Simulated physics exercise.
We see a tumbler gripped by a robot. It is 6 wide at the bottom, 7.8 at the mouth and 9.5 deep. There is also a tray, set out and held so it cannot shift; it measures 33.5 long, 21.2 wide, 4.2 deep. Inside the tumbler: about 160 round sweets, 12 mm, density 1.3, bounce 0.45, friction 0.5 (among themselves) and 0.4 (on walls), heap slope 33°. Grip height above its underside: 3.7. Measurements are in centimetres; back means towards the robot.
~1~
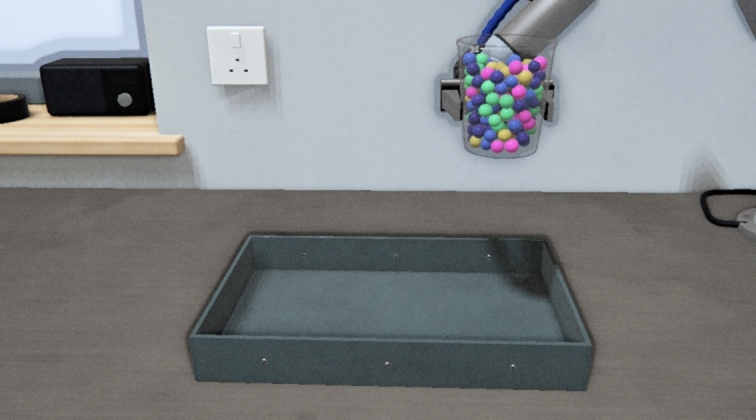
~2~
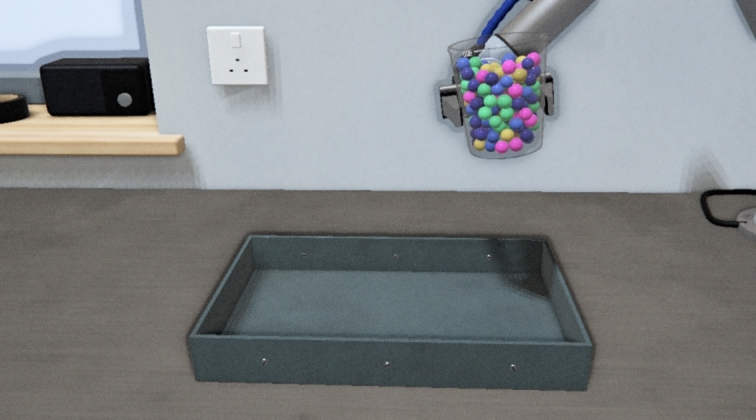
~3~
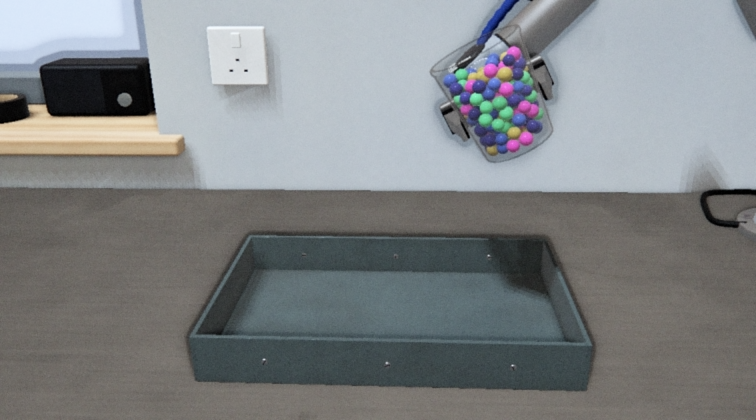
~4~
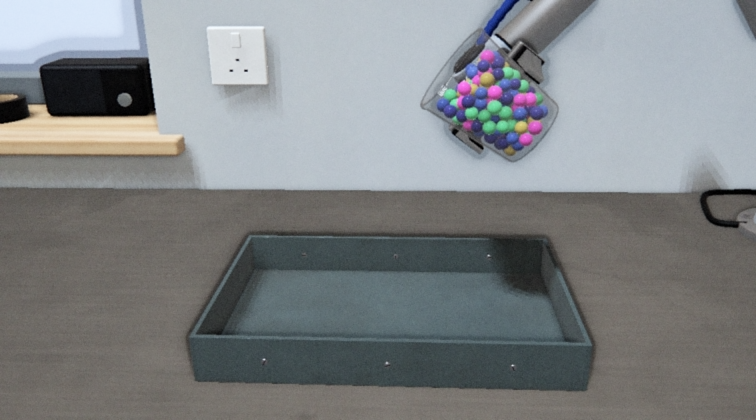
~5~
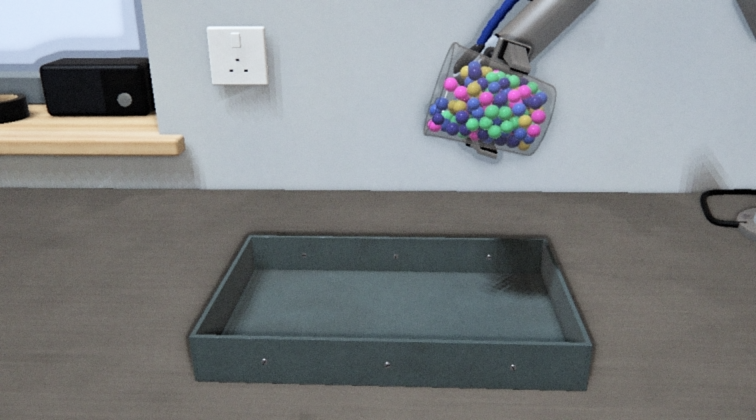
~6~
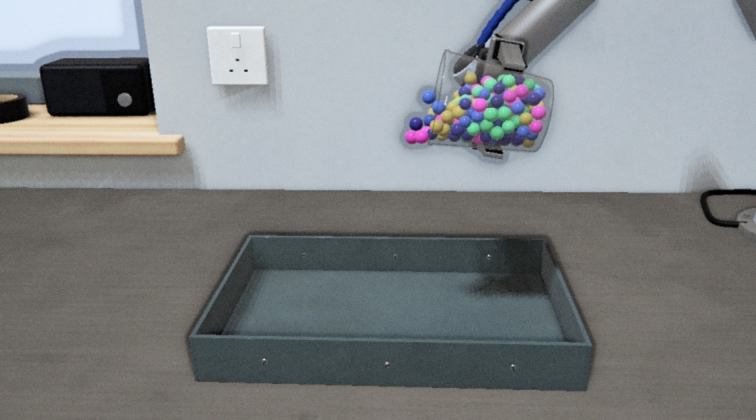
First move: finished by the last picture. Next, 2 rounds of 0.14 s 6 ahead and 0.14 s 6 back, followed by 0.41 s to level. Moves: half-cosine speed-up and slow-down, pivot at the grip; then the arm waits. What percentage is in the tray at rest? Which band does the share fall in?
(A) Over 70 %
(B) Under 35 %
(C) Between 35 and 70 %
Over 70 % (A).
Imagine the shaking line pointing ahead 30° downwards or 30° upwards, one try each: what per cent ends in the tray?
Estimates, in order: 60 % then 95 %.
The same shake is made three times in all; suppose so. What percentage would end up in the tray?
Roughly 90 in a hundred.
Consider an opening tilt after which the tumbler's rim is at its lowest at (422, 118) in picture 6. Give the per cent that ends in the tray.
Around 50 in a hundred.
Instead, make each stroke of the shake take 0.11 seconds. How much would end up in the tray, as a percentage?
80 %.
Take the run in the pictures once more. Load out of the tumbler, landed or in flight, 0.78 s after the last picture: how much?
So far, about 85 in a hundred parts are out.
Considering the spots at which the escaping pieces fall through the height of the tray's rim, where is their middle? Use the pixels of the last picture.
Near (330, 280).
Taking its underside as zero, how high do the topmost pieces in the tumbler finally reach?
Roughly 2.5 cm.
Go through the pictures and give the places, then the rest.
Tumbler middle at (503, 98), level; upper third of the load around (505, 74), from x 470 to 540, top at y 60; 156 in the tumbler, in the first picture.
Tumbler middle at (502, 98), tilted 8° forward; upper third of the load around (504, 76), from x 465 to 535, top at y 60, in the second picture.
Tumbler middle at (498, 99), tilted 28° forward; upper third of the load around (498, 79), from x 450 to 535, top at y 55, in the third picture.
Tumbler middle at (494, 102), tilted 52° forward; upper third of the load around (489, 84), from x 445 to 540, top at y 60, in the fourth picture.
Tumbler middle at (491, 106), tilted 72° forward; upper third of the load around (492, 89), from x 435 to 540, top at y 70, in the fifth picture.
Tumbler middle at (491, 107), tilted 80° forward; upper third of the load around (498, 94), from x 410 to 540, top at y 80; 156 in the tumbler, in the sixth picture.
Then, 0.39 s after the last picture, tilted 80° forward, highest piece 22 above the table; 101 in the tray, 51 in the tumbler, 4 in flight or on a rim.
Then, 0.78 s after the last picture, tilted 37° forward, highest piece 24 above the table; 131 in the tray, 20 in the tumbler, 4 on the table or floor, 1 in flight or on a rim.
Then, 1.17 s after the last picture, level, highest piece 21 above the table; 132 in the tray, 20 in the tumbler, 4 on the table or floor.
Then, 2.22 s after the last picture, level, highest piece 21 above the table; 132 in the tray, 20 in the tumbler, 4 on the table or floor.
Final count, 132 in the tray, 20 in the tumbler, 4 on the table or floor. That is 85 % in the tray.
